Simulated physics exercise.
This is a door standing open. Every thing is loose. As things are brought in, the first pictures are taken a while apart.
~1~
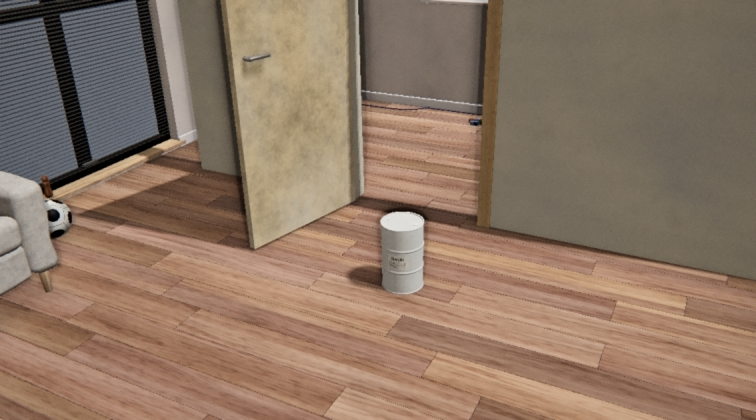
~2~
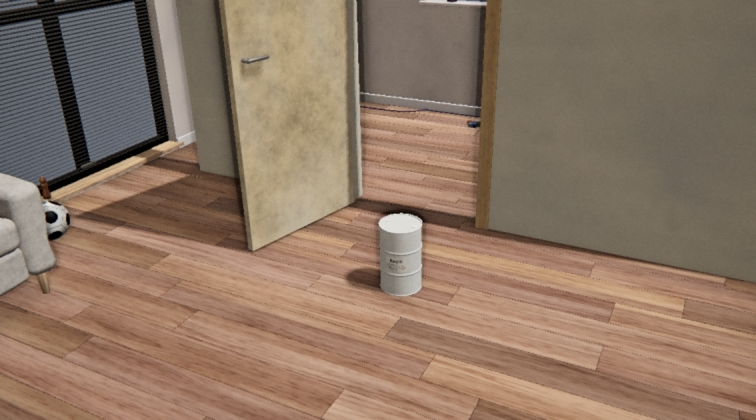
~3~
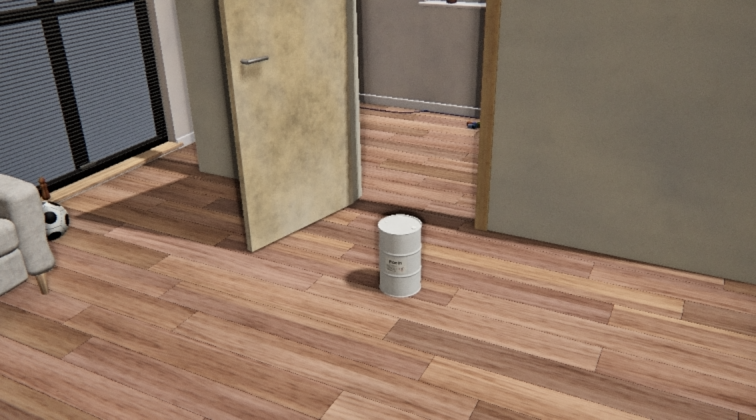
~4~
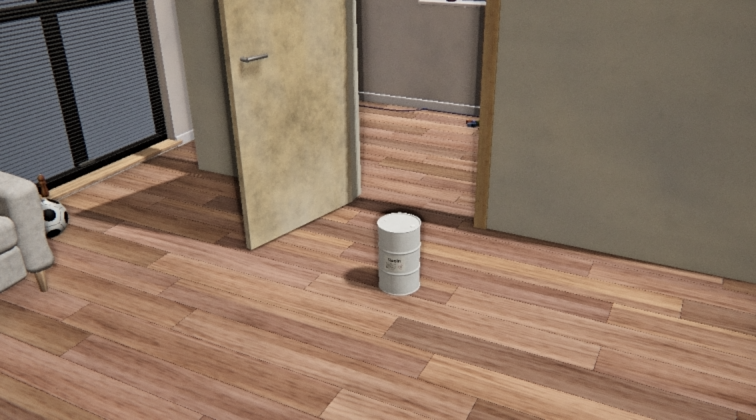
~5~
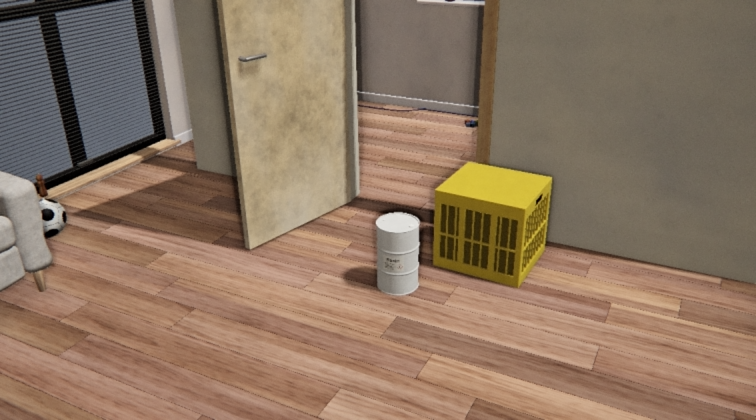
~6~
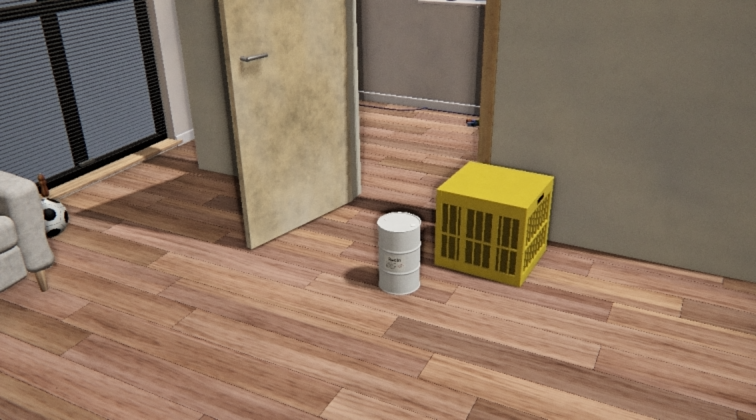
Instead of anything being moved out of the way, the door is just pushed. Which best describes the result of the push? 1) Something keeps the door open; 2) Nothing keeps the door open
Option 2: Nothing keeps the door open.
Then, 0.80 s on from there, door at 81°.
Then, 1.50 s on from there, door at 48°.
Then, 2.20 s on from there, door at 15°.
In the end, door at 0°; both unmoved. At the end, from the last picture's camera, yellow chest near (495, 221).
